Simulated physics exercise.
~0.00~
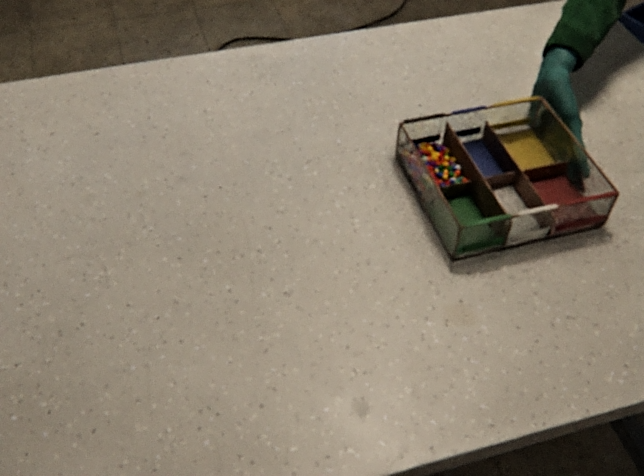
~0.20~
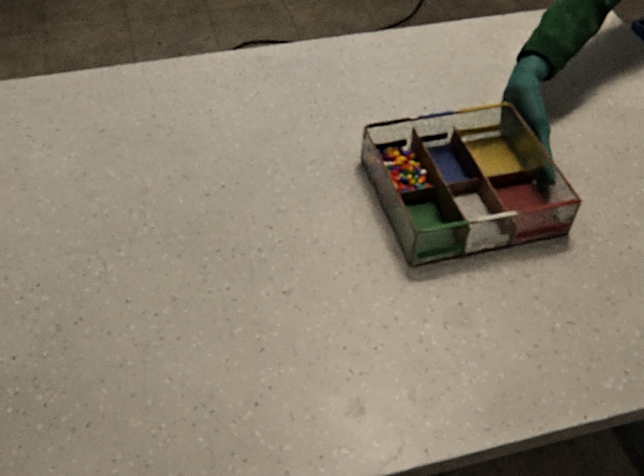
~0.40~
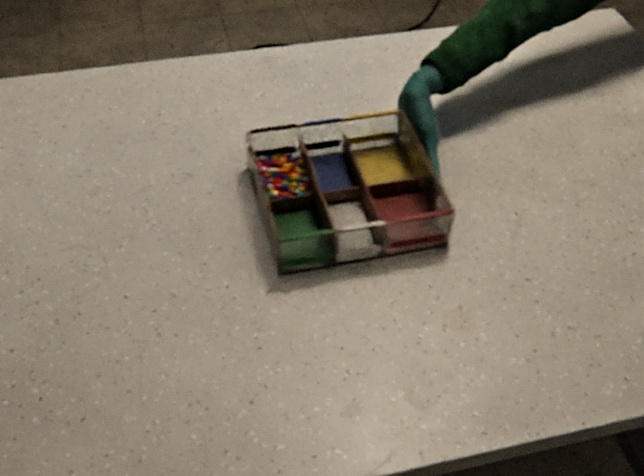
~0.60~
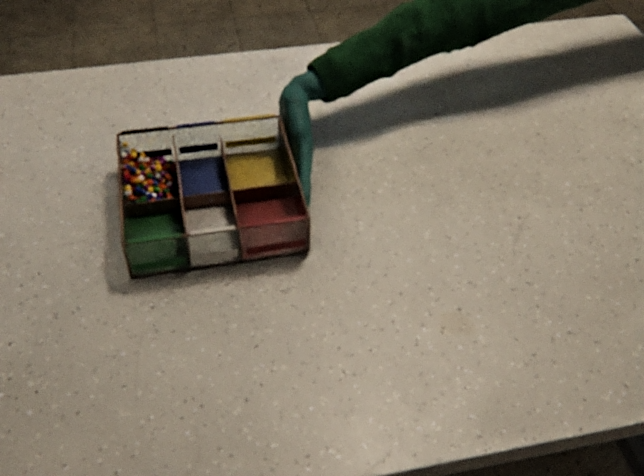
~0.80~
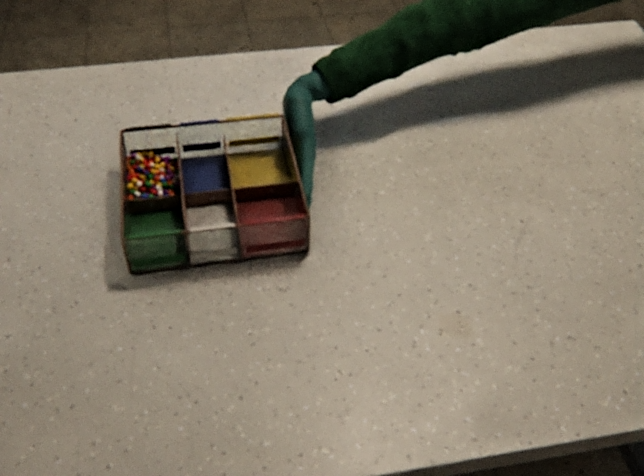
A hand in a teal glove and green sleeve slid a divided, clear-sided tray of colorful beads leftward across a speckled table, turning it slightly, then stopped on the left side, with the beads still in their back-left compartment and the hand still against it.
